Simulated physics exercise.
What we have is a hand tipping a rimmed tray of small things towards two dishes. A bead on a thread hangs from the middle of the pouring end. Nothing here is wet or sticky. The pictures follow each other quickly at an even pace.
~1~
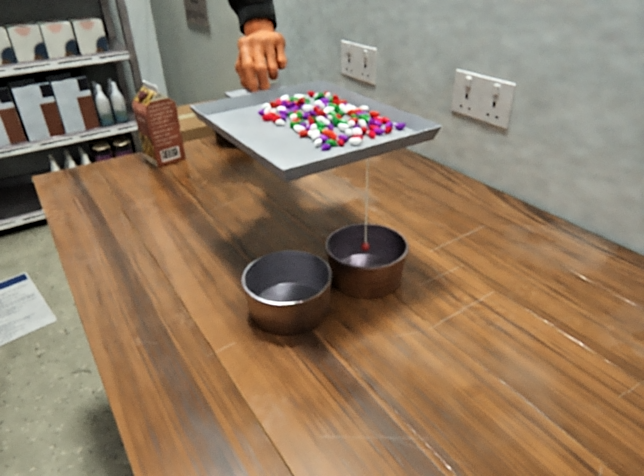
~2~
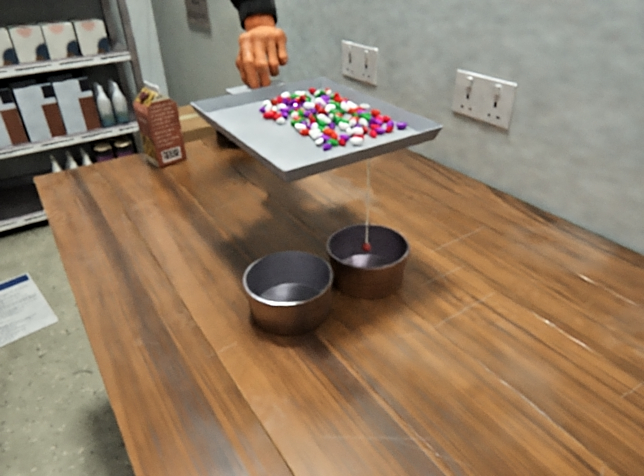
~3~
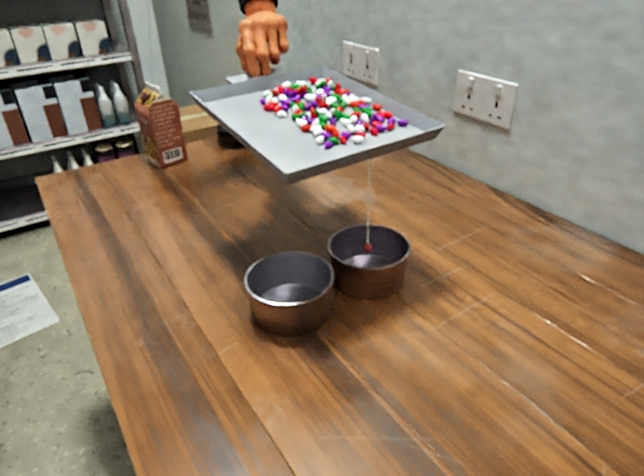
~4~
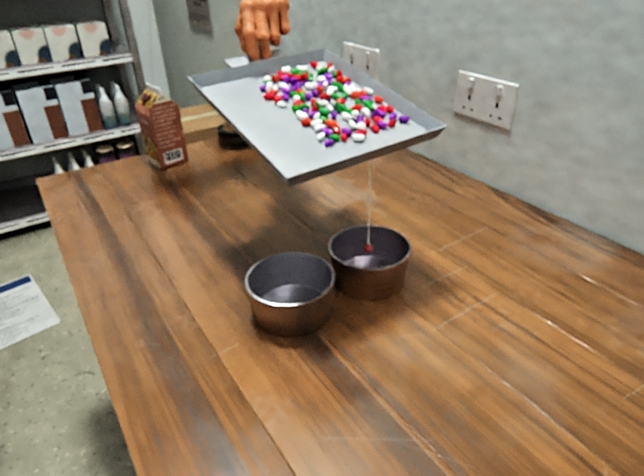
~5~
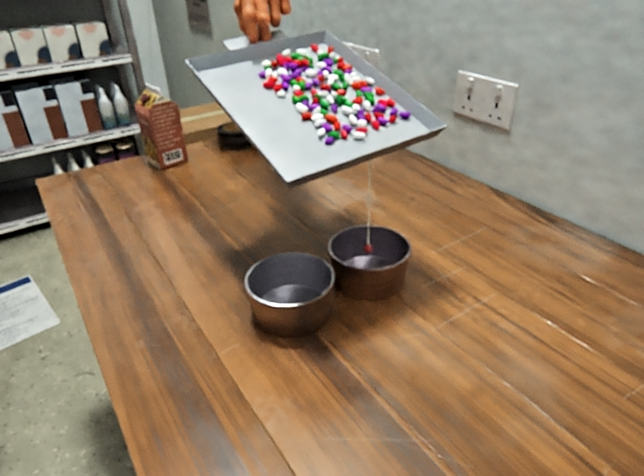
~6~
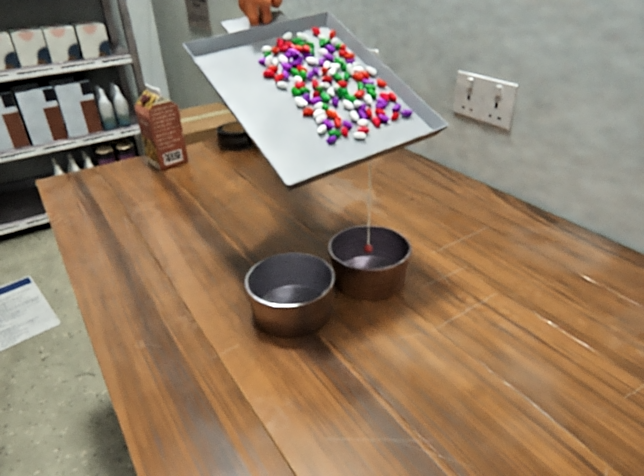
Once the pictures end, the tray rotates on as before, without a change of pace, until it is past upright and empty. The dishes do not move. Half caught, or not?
Caught overall: Under half.
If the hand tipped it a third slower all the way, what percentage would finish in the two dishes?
It comes to 10 per cent or so.
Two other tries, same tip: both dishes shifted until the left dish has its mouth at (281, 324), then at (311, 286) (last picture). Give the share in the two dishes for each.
About 60 and 30 per cent.
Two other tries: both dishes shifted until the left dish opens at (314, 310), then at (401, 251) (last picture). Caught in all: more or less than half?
First the larger part, then below a half.
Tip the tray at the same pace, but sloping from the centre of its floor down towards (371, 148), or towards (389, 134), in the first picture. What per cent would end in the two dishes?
Roughly 0 per cent, and 10 per cent.
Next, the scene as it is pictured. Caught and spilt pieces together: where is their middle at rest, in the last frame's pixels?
Around (370, 347).
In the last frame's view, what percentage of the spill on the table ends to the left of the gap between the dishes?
About 30 per cent.
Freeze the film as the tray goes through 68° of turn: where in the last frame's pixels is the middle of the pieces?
Around (362, 159).
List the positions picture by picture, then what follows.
The first picture shows corners of the pouring end at (286, 166) and (434, 125), level; middle of the load at (322, 117), jelly beans; left dish at (310, 312); right dish at (392, 276); bead on its thread at (365, 247).
The second picture shows corners of the pouring end at (287, 167) and (436, 125), level; middle of the load at (323, 115).
The third picture shows corners of the pouring end at (288, 169) and (437, 125), tipped barely, lowest at the left corner; middle of the load at (324, 109).
The fourth picture shows corners of the pouring end at (290, 172) and (439, 124), tipped a little, lowest at the left corner; middle of the load at (325, 99).
The fifth picture shows corners of the pouring end at (290, 175) and (440, 124), tipped clearly, lowest at the left corner; middle of the load at (325, 89).
The sixth picture shows corners of the pouring end at (290, 179) and (441, 123), tipped clearly, lowest at the left corner; middle of the load at (327, 80); left dish at (314, 314); right dish at (395, 278).
Soon, tray tipped steeply; most on the tray; about a quarter in the air.
A while on, tray tipped past a quarter turn; a small part in the left dish; most outside both; about a quarter in the air.
Towards the end, tray tipped past a quarter turn; a small part in the left dish; a stray few in the right dish; most outside both.
Finally, tray tipped past a quarter turn; a small part in the left dish; a stray few in the right dish; most outside both.
